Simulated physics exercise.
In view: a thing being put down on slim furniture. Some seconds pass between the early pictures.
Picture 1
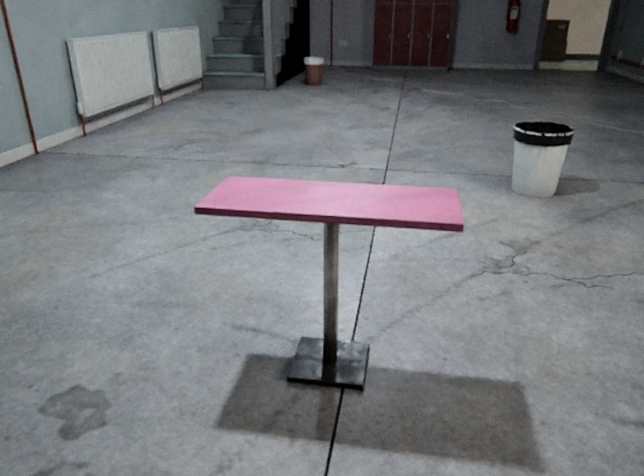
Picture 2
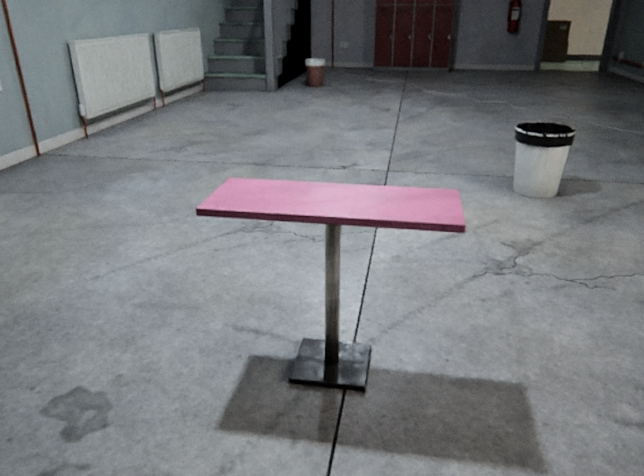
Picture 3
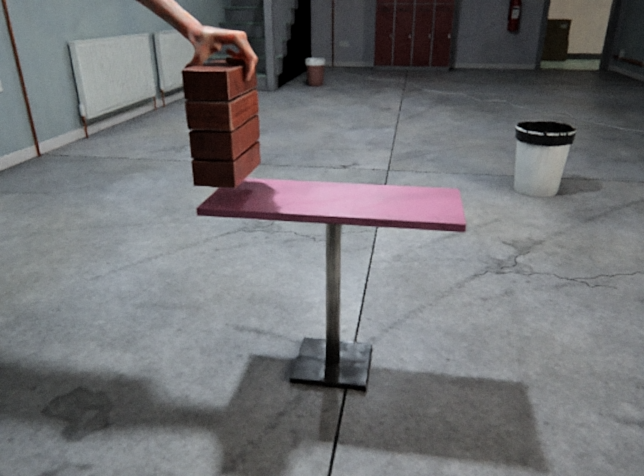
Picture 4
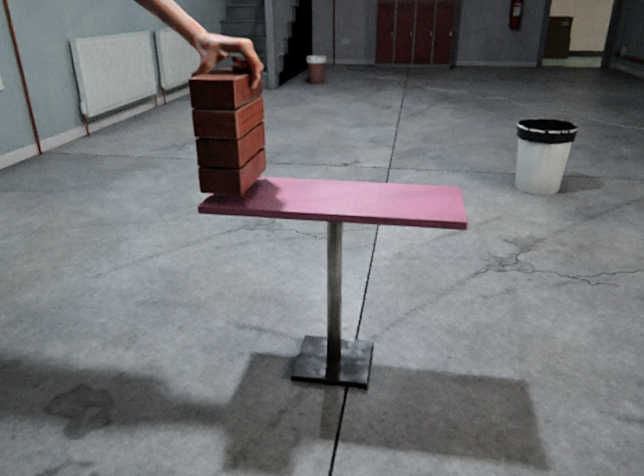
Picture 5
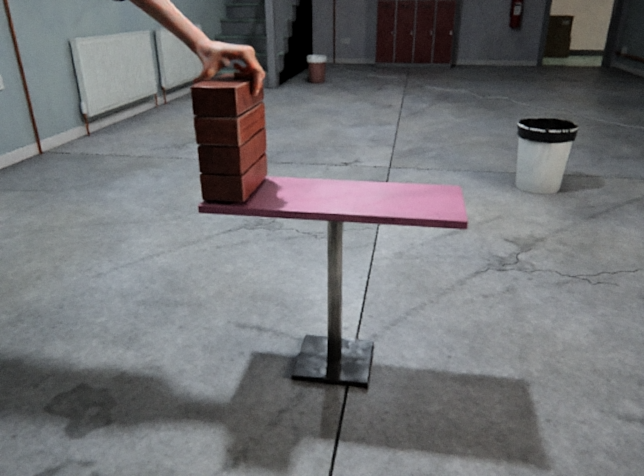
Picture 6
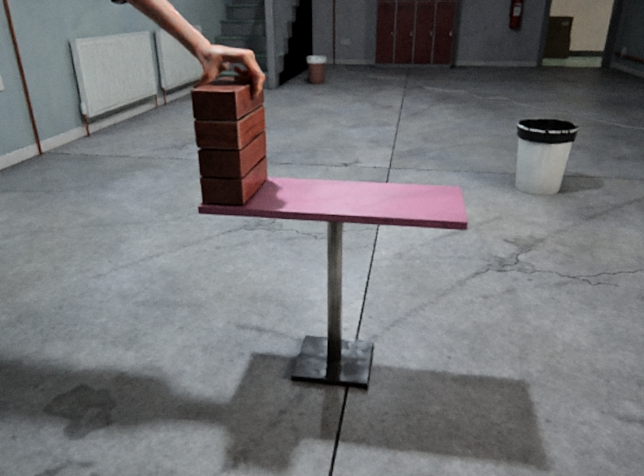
A hand lowers a stack of four reddish-brown bricks onto the left end of a narrow pink table in a grey concrete-floored hall, seen from slightly above. The table stands on a metal post and square base, with white radiators and stairs behind left and a white bin right. After the empty table, the arm enters upper left, sets the bricks down and keeps hold.
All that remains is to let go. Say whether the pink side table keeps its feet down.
The pink side table tips up.
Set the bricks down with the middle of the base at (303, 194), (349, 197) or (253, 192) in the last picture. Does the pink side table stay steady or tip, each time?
In turn it keeps steady; stands fast; tilts up.
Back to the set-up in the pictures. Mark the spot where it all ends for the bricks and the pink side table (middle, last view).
The bricks around (40, 318); the pink side table around (167, 261).
Then, 0.54 s later than the last frame, pink side table tilted by 21° near (265, 194).
Then, 0.70 s later than the last frame, pink side table tilted by 48° near (209, 224).
When it is over, the pink side table goes over, near (167, 261).
